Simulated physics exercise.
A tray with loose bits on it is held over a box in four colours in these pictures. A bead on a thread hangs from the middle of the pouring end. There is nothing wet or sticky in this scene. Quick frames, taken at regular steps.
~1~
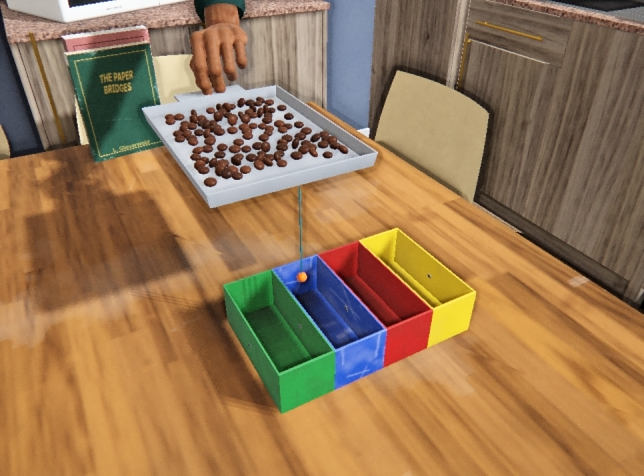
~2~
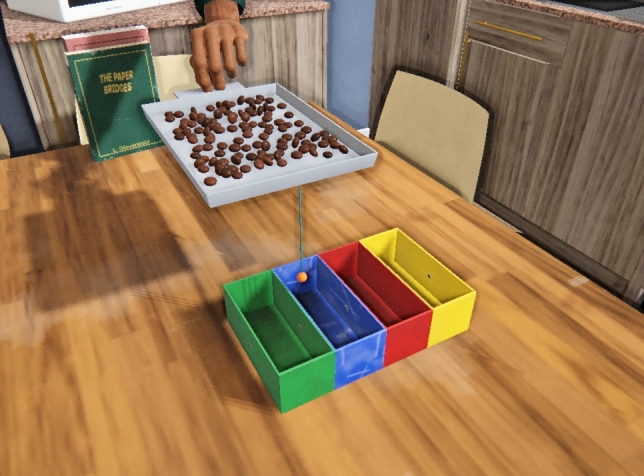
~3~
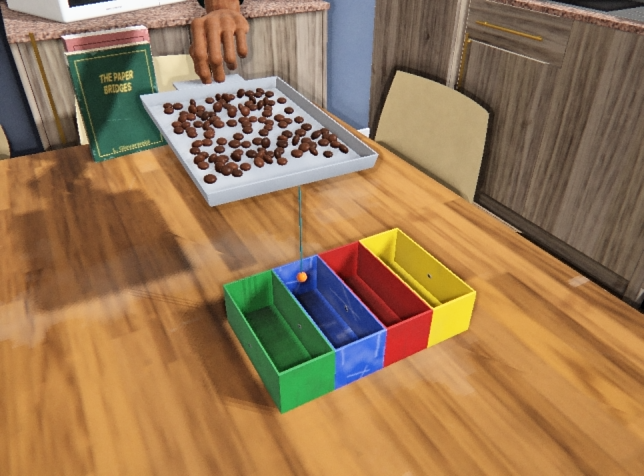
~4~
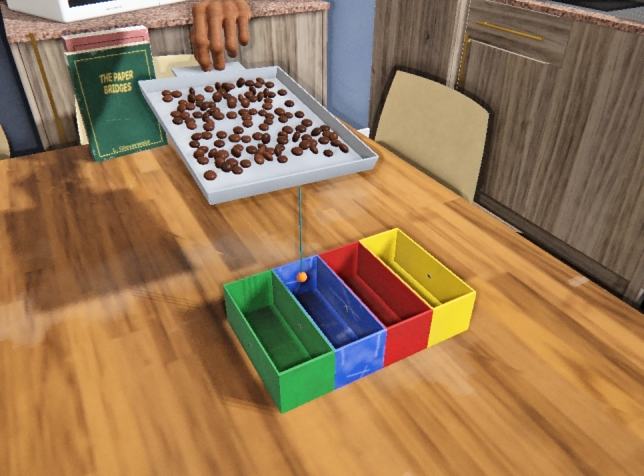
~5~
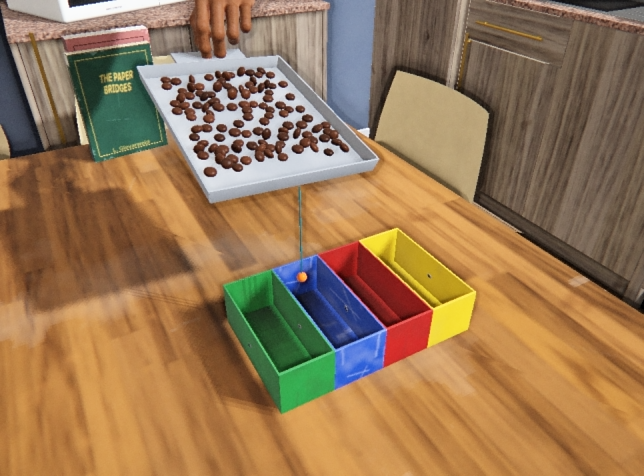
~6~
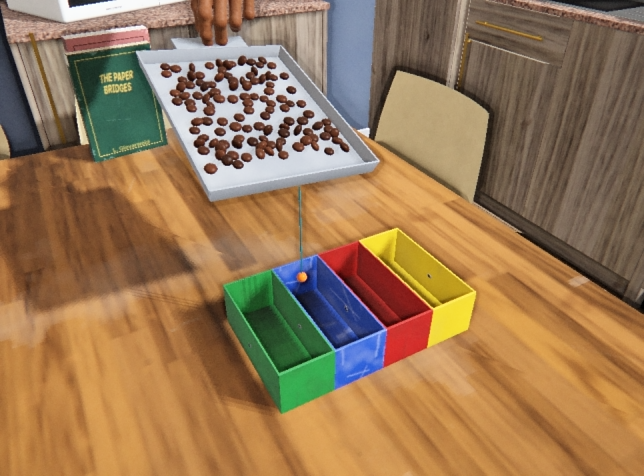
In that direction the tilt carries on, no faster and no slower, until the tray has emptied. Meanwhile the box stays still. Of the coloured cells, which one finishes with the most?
The red cell finishes with the most.
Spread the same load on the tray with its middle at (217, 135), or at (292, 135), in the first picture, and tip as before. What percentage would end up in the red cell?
Around 50 percent the first time, around 70 percent the second.
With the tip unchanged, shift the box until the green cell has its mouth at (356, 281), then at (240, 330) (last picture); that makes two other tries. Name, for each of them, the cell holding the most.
That green cell, then the cell in red.
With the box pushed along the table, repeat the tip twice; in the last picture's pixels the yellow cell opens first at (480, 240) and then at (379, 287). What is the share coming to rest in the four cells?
It comes to about 70 per cent the first time and about 90 per cent the second.
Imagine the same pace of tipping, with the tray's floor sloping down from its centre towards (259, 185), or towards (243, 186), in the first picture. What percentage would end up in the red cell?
Lab note: Try one about 0 %, try two 0 %.
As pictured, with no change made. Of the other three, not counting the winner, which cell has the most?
Second place goes to the blue cell.
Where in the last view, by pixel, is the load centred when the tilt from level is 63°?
Close to (319, 143).
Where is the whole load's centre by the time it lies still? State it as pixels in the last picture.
Around (366, 325).
Shortly afterwards, tray tipped steeply; all but a few on the tray; only a few falling or outside the box.
Next, tray tipped past a quarter turn; a little on the tray; near a third in the red cell; near a quarter in the blue cell; a little in the yellow cell; only a few in the green cell; near a quarter falling or outside the box.
Some moments later, tray tipped past a quarter turn; near half in the red cell; near a third in the blue cell; a little in the yellow cell; a little in the green cell; a little falling or outside the box.
In the end, tray tipped past a quarter turn; near half in the red cell; near a third in the blue cell; a little in the yellow cell; a little in the green cell; a little outside the box.
